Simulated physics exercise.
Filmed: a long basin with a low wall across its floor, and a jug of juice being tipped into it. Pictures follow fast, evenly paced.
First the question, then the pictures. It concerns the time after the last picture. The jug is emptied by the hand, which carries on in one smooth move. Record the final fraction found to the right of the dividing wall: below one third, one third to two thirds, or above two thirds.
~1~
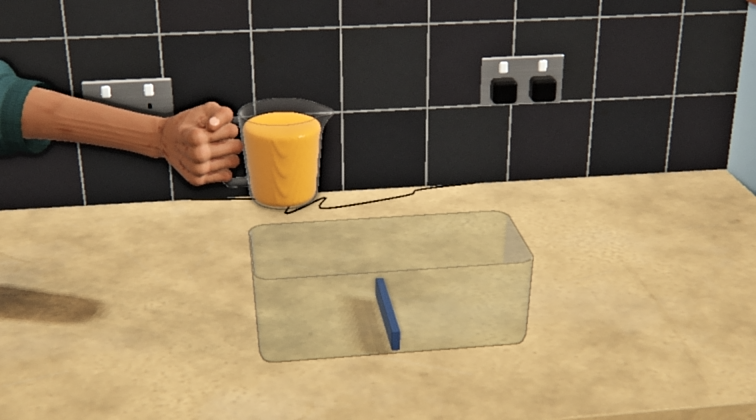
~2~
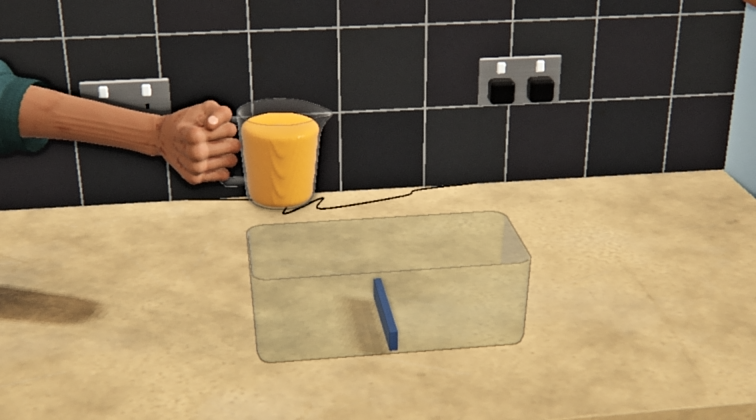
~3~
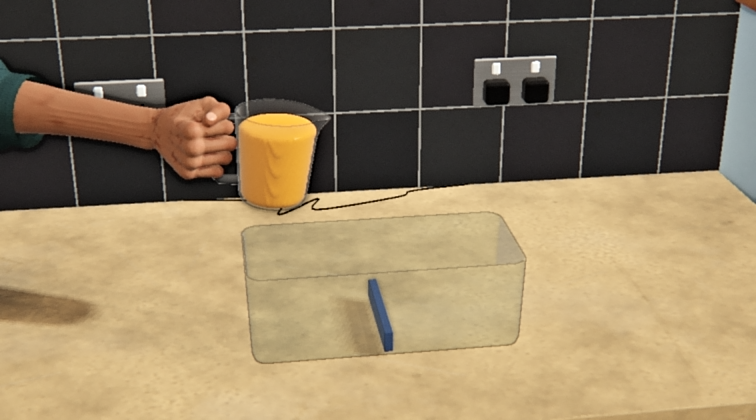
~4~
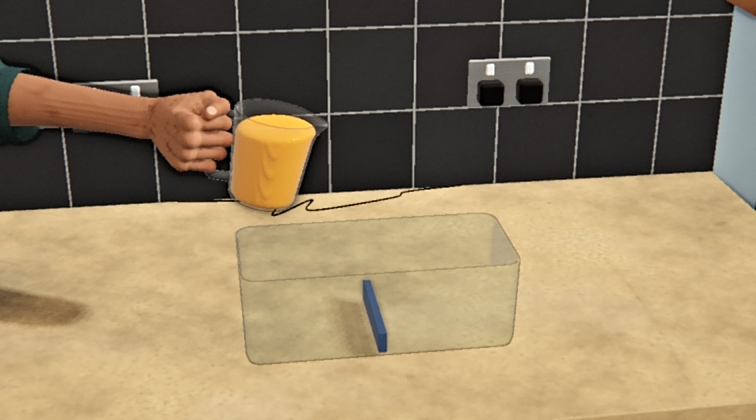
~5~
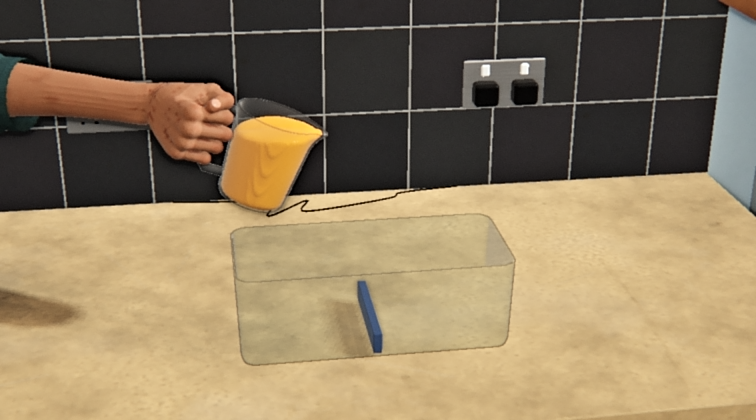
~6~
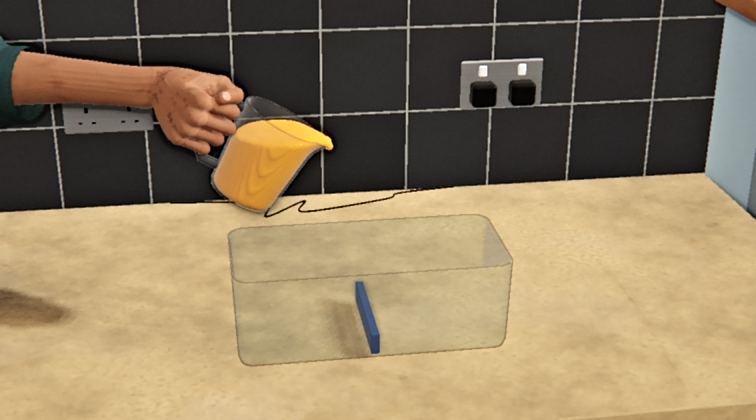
Middle share.
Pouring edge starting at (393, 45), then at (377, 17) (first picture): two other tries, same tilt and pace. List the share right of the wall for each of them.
One after the other: 85 %, 80 %.
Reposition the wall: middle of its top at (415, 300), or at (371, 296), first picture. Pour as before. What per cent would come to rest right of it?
The first position gives around 10 percent, the second around 75 percent.
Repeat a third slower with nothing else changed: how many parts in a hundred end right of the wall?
Near 65 parts in a hundred.
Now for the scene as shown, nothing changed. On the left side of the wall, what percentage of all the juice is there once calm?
Roughly 45 percent of it.
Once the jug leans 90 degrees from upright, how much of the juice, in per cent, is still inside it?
My estimate is close to 55 percent remaining.
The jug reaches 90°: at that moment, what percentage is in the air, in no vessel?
It comes to around 25 per cent.
A moment on, the jug is tipped on its side and 54 per cent is still to pour, 4 is left of the wall and 19 right of it.
Next, the jug is tipped right over and 7 per cent is still to pour, 35 is left of the wall and 50 right of it.
Then the jug is tipped right over and 0 per cent is still to pour, 47 is left of the wall and 53 right of it.
Later the jug is tipped right over and 0 per cent is still to pour, 46 is left of the wall and 53 right of it.
At rest 46 per cent lies left of the wall, 53 right of it and 1 outside.
